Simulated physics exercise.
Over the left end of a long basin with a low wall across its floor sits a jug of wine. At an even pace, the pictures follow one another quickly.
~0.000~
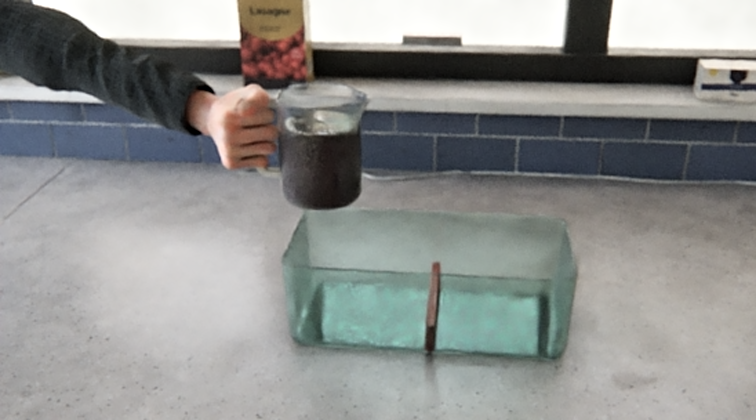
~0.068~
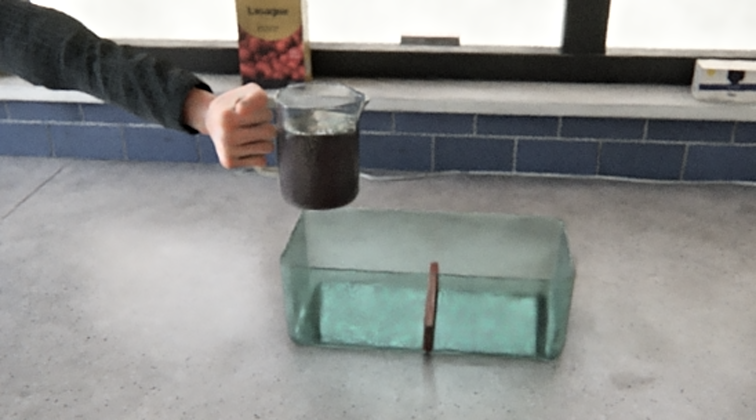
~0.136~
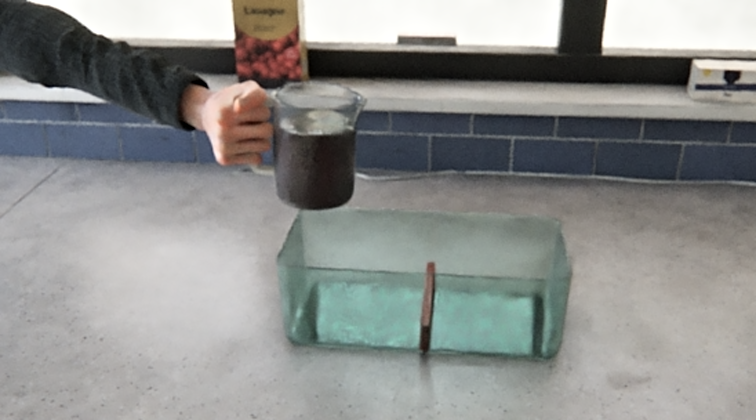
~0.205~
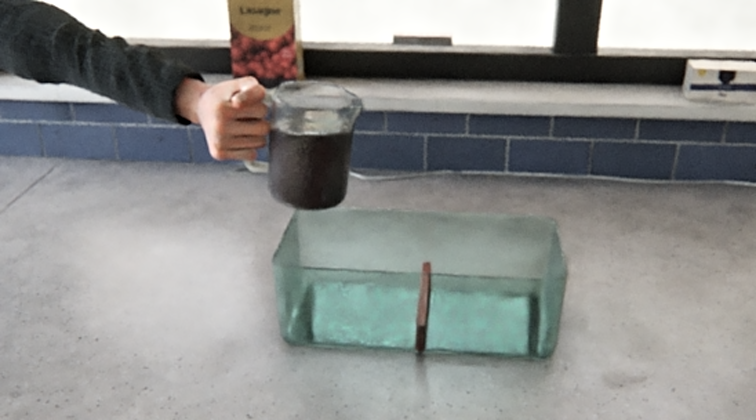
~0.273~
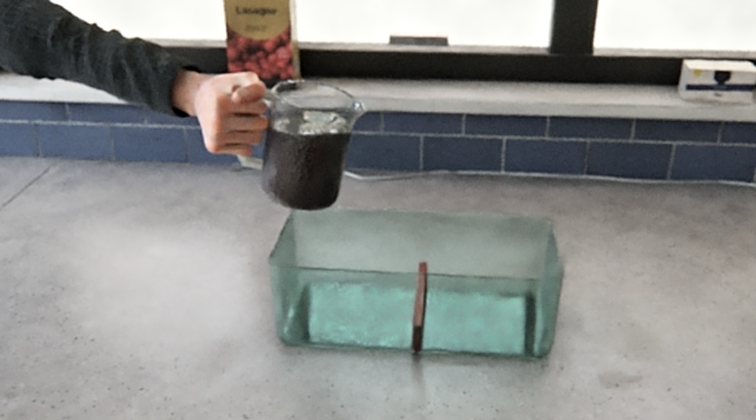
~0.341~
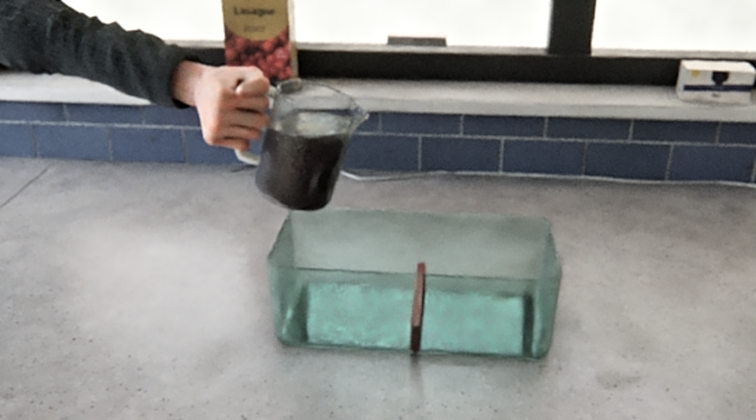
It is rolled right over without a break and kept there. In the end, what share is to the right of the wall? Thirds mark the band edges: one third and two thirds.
I would say between a third and two thirds ends up on that side.
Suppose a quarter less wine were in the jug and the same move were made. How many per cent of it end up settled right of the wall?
It comes to around 30 percent.
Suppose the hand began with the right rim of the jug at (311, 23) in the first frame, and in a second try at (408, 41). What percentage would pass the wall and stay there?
Close to 10 in a hundred, then close to 90 in a hundred.
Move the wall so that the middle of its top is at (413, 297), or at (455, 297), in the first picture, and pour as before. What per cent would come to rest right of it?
About 85 and 5 per cent.
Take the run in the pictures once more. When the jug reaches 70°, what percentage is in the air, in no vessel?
10 %.
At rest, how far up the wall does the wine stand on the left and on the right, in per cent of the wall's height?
On the left it sits near 30, while on the right it sits near 30.
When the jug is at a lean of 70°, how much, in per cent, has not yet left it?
Some 90 per cent has not yet come out.
A moment on, the jug is tipped part way and 88 per cent is still to pour, 2 is left of the wall and 0 right of it.
Next, the jug is tipped right over and 32 per cent is still to pour, 15 is left of the wall and 35 right of it.
Then the jug is tipped right over and 2 per cent is still to pour, 45 is left of the wall and 50 right of it.
Later the jug is tipped right over and 0 per cent is still to pour, 48 is left of the wall and 51 right of it.
Finally, 48 per cent lies left of the wall, 51 right of it and 1 outside.
